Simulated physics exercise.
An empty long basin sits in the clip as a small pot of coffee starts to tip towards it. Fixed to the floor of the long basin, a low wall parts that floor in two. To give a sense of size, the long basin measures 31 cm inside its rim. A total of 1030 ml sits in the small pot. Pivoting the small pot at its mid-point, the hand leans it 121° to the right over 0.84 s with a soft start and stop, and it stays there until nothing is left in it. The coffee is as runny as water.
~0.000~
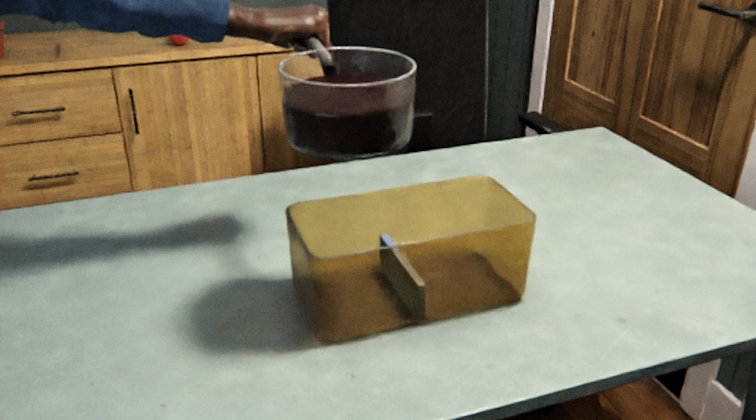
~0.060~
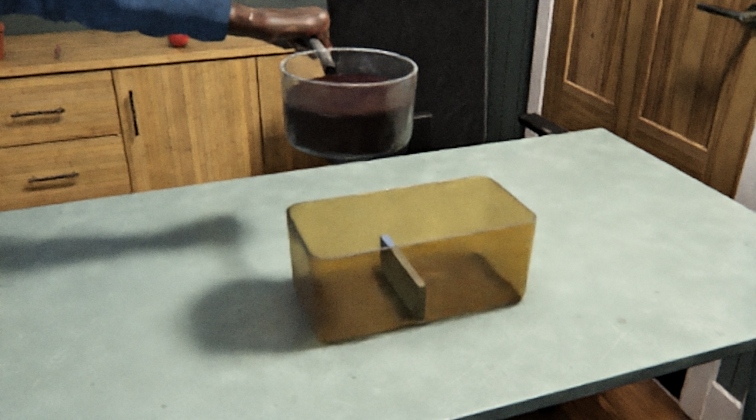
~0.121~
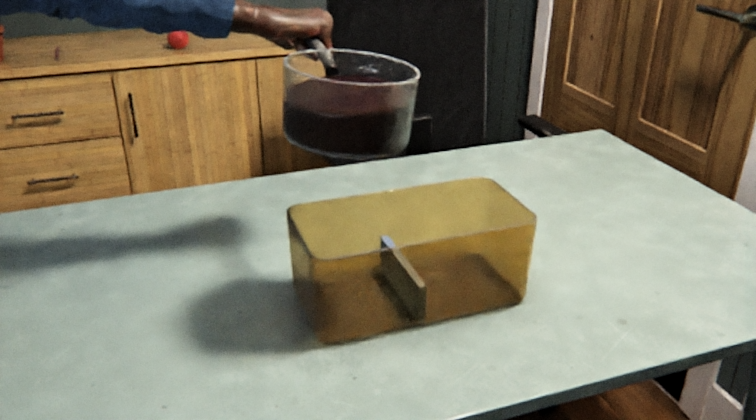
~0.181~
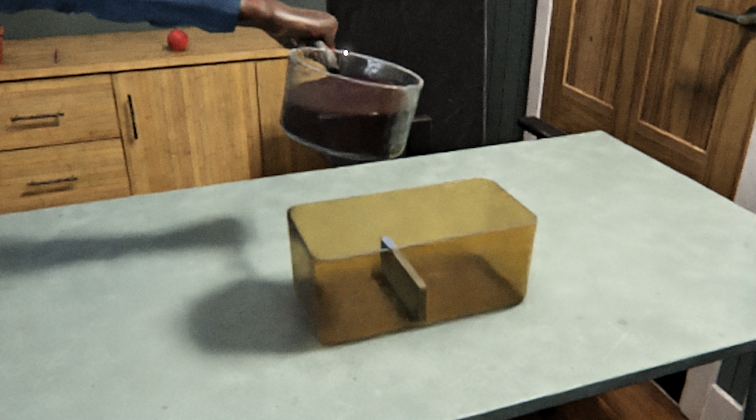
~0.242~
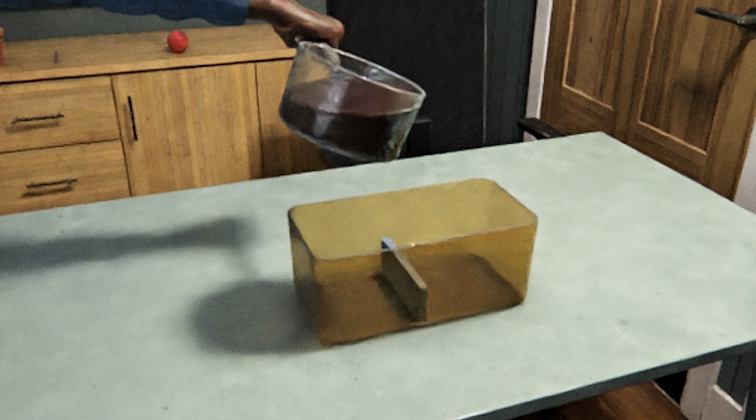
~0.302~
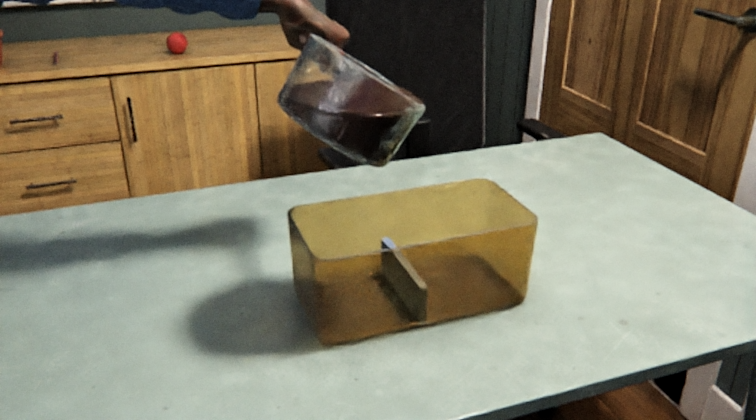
On a pale green tabletop in a room with wooden cabinets, an empty amber basin with a low dividing wall sits beneath a clear pot of dark liquid held by a hand. The hand leans the pot to the right, slightly at first, then steeply, and the liquid shifts towards its lowered rim.
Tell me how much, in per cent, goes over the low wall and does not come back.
I would say about 81 per cent.
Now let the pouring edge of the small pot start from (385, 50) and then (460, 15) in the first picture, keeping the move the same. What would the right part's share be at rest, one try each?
The first try gives around 65 percent, the second around 75 percent.
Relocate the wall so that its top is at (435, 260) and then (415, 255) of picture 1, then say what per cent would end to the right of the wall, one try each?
In order, 40 and 65 per cent.
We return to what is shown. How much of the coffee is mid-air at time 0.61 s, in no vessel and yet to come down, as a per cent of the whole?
Close to 44 in a hundred.
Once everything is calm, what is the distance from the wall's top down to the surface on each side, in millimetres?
Close to 48 mm left and close to 22 mm right.
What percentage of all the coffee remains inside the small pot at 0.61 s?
28 %.
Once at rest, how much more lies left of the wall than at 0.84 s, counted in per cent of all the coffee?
Roughly 7 percent.
By 0.61 s the tilt is 100° and 28 per cent is still to pour, 0 is left of the wall and 28 right of it.
By 0.84 s the tilt is 121° and 3 per cent is still to pour, 11 is left of the wall and 76 right of it.
By 1.08 s the tilt is 121° and 0 per cent is still to pour, 18 is left of the wall and 81 right of it.
By 1.34 s the tilt is 121° and 0 per cent is still to pour, 18 is left of the wall and 81 right of it.
At rest 18 per cent lies left of the wall, 81 right of it and 2 outside.
